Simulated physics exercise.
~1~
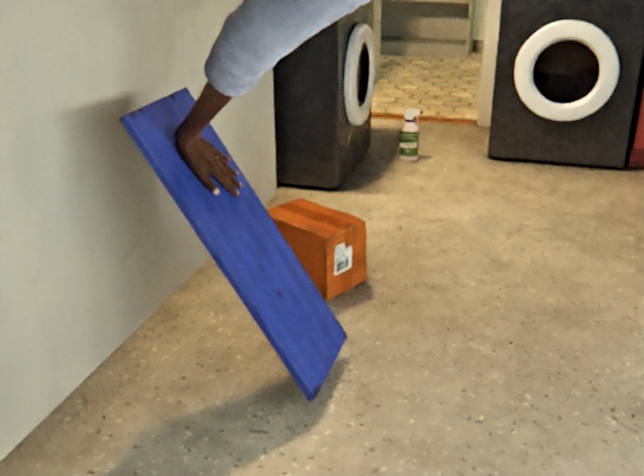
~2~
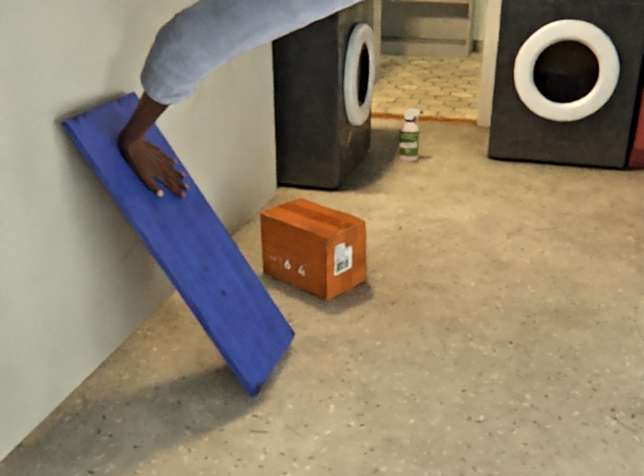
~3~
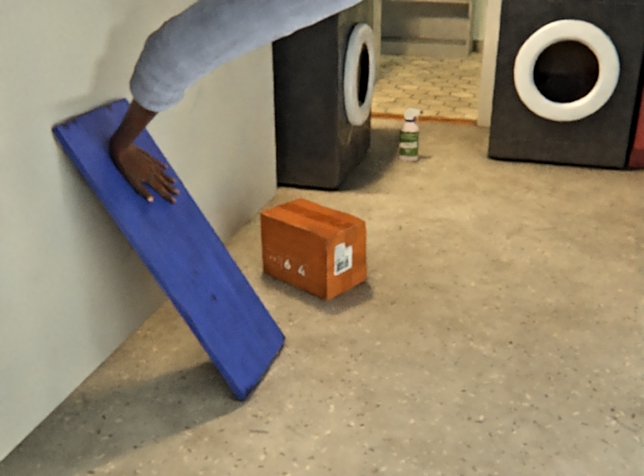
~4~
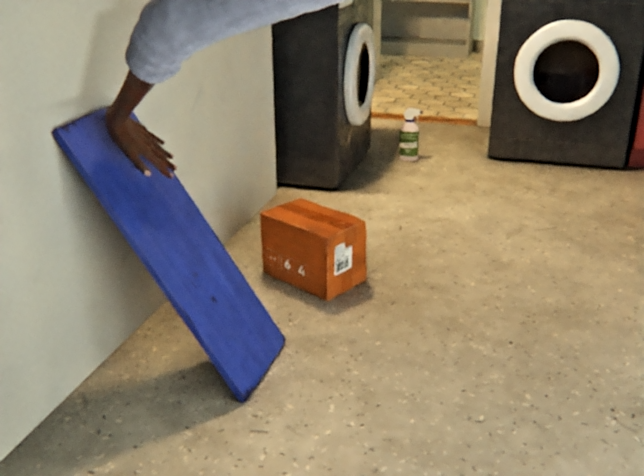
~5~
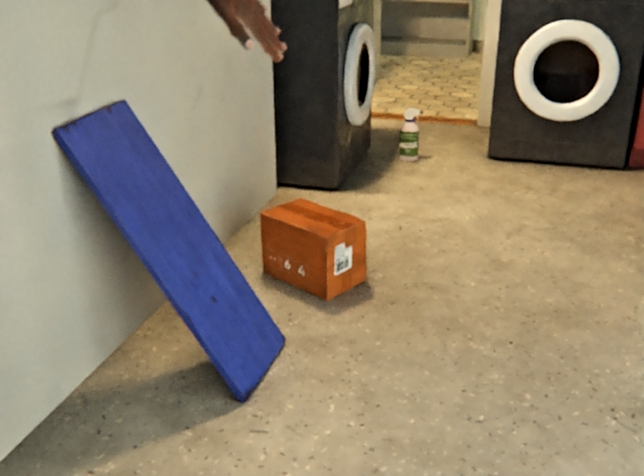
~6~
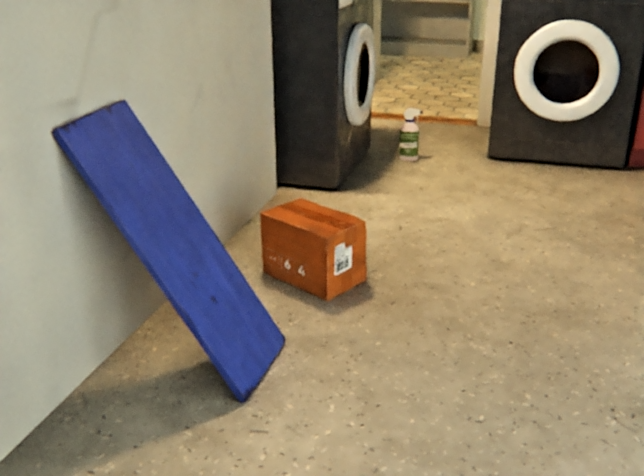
Blue board being leaned against a bare wall by a hand that lets go and withdraws, the board staying propped beside an orange box.
